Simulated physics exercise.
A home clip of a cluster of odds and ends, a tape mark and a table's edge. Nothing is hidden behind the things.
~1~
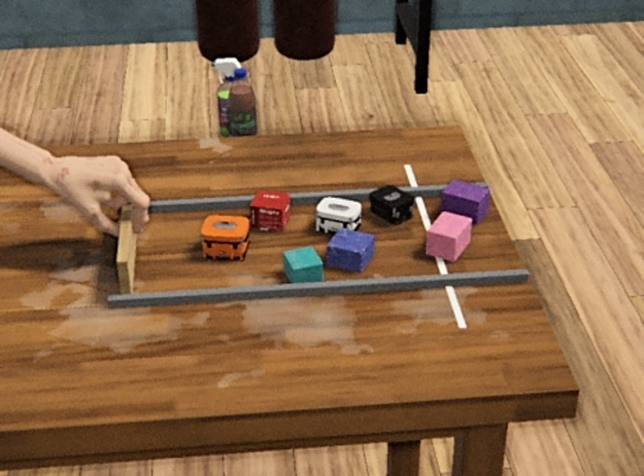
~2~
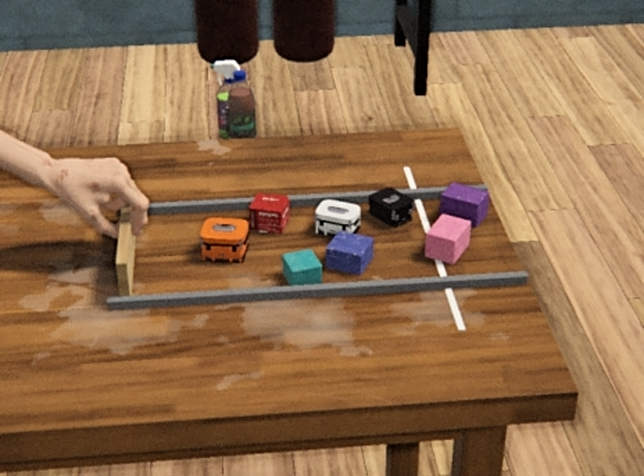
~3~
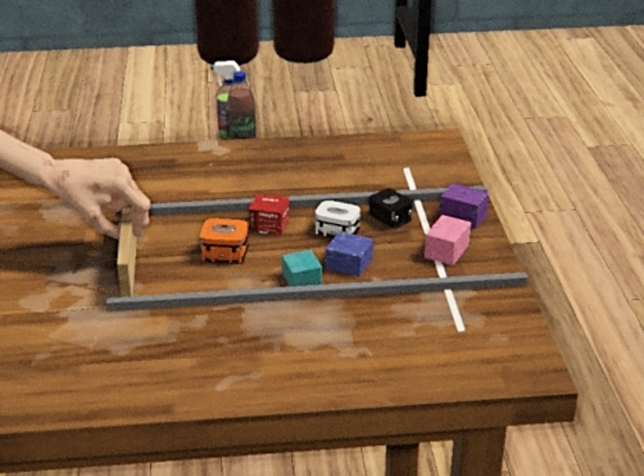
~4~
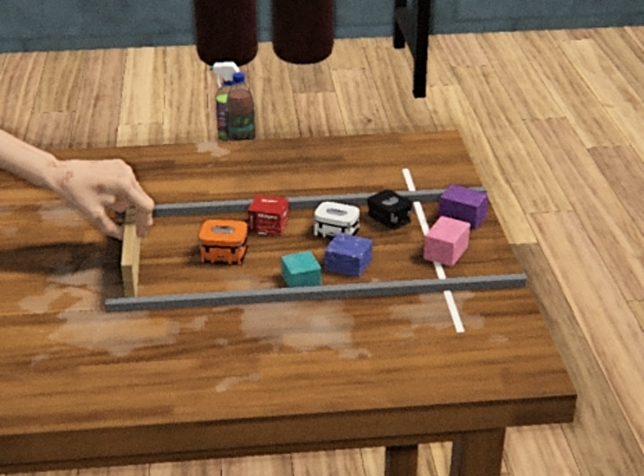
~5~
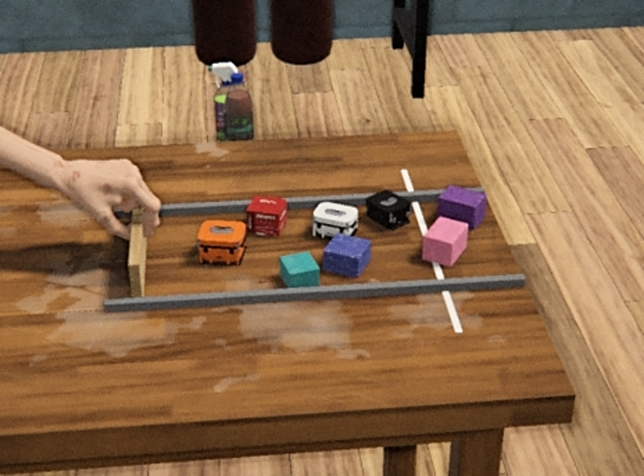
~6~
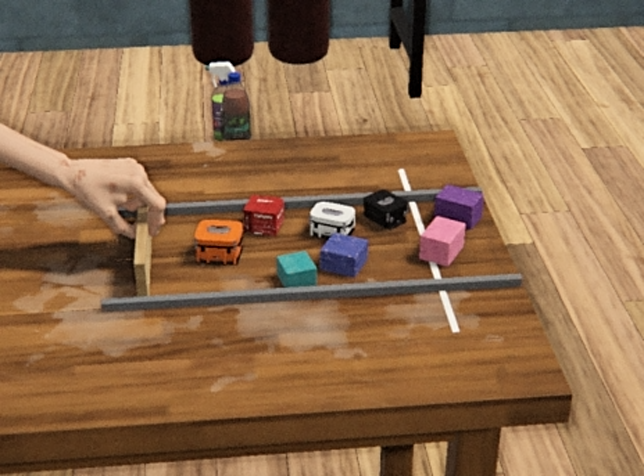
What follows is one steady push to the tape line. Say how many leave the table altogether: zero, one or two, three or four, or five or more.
In the end the number that fall off is one or two.
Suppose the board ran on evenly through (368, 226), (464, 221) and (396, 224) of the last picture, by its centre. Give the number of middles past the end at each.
Past the end: 0, 5 and 0.
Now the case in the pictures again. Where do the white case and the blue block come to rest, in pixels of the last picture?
The white case stops around (469, 217); the blue block around (481, 252).
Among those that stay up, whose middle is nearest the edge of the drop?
That is the pink block.
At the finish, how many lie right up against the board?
The number is 3.
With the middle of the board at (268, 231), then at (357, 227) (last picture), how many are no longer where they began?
At the one place 2, at the other 7.
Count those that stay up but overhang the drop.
It comes to 1.
Soon after, none off yet; purple block at rest near (459, 207); pink block at rest near (442, 241); black case at rest near (385, 211).
After that, none off yet; purple block at rest near (459, 207); pink block at rest near (442, 241); black case displaced a little near (397, 207).
In the end, the number that fall off is one or two; gone, purple block.
